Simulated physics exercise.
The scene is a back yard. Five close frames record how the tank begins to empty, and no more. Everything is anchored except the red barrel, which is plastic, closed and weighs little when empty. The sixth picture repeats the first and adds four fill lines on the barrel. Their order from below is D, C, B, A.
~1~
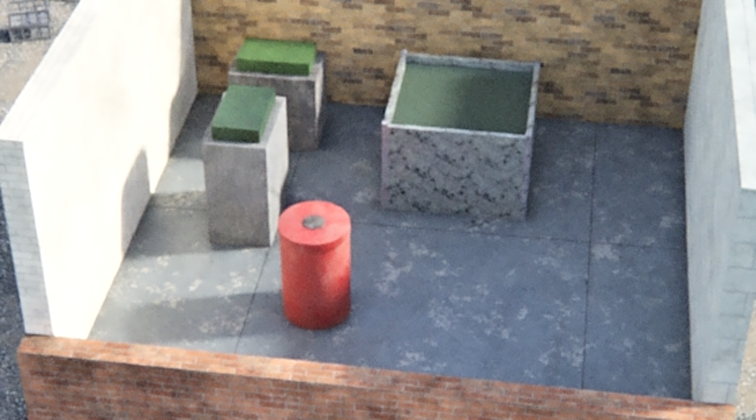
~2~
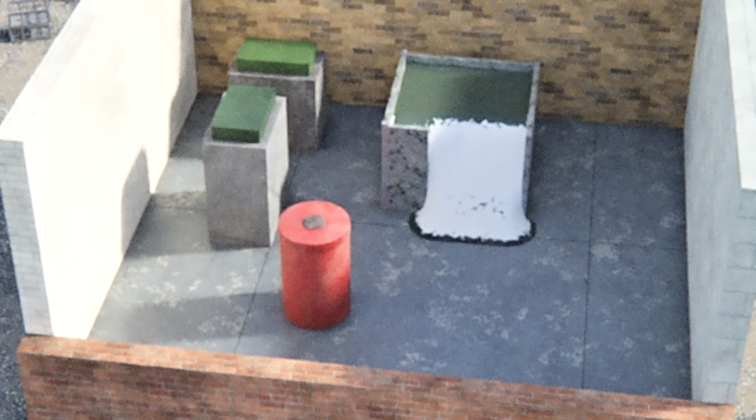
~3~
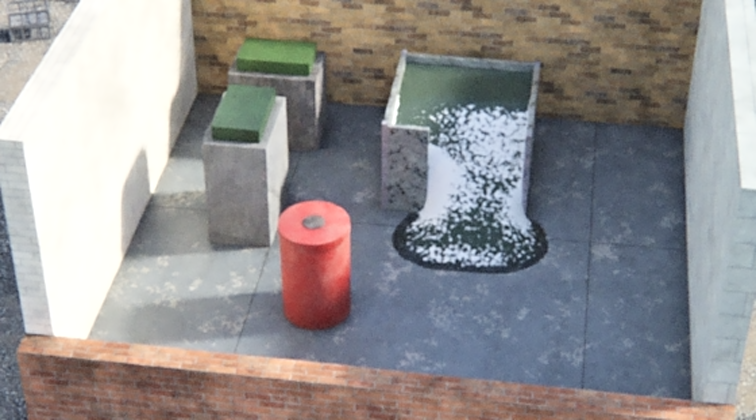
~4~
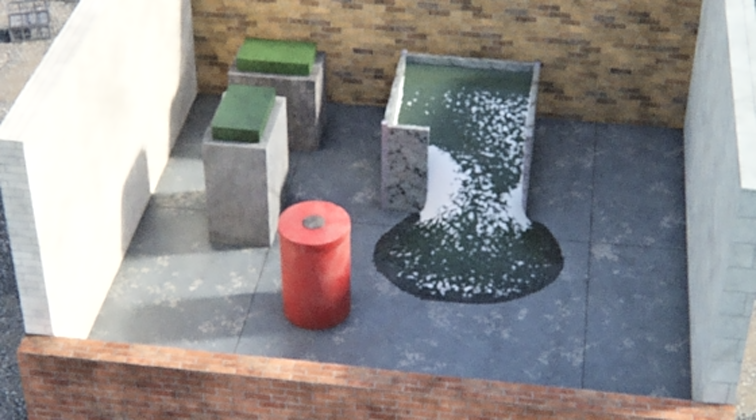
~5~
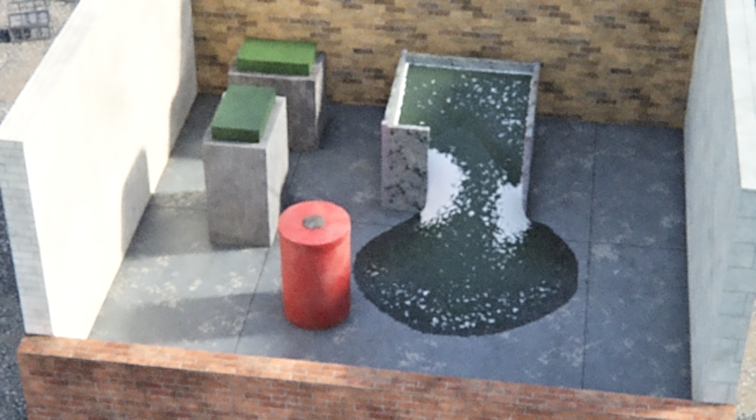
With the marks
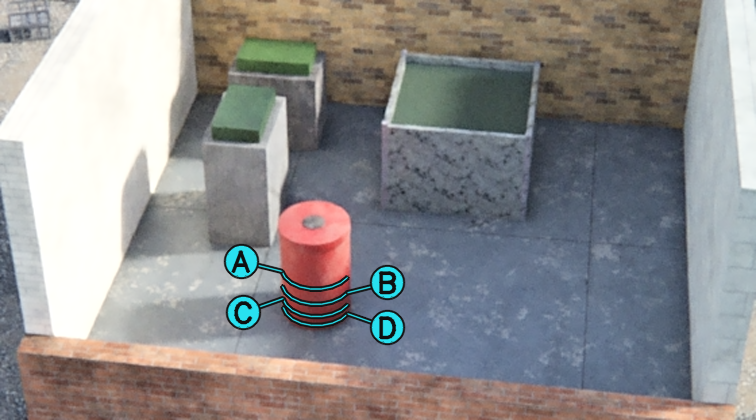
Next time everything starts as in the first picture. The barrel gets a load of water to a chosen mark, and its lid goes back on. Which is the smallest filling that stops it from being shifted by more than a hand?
I would pick level C.
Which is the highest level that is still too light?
Level D.
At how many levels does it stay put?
Three of them.
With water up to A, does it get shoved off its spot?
No, that is safe.
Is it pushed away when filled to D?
Yes, that goes wrong.
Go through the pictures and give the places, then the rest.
In the first picture, lid of the red barrel at (315, 222); tank full, its middle at (463, 101).
In the second picture, 2 % of the ground wet, in view closest to the barrel at (433, 229).
In the third picture, 4 % of the ground wet, in view closest to the barrel at (403, 246).
In the fourth picture, 8 % of the ground wet, in view closest to the barrel at (402, 281).
In the fifth picture, lid of the red barrel at (315, 222); 12 % of the ground wet, in view closest to the barrel at (372, 287).
On the marked copy, A at (310, 288); B at (310, 304); C at (311, 316); D at (311, 325); from the bottom up D, C, B, A.
For level A, it does not move.
For level B, it does not move.
For level C, it does not move.
For level D, it is pushed about its own width away.
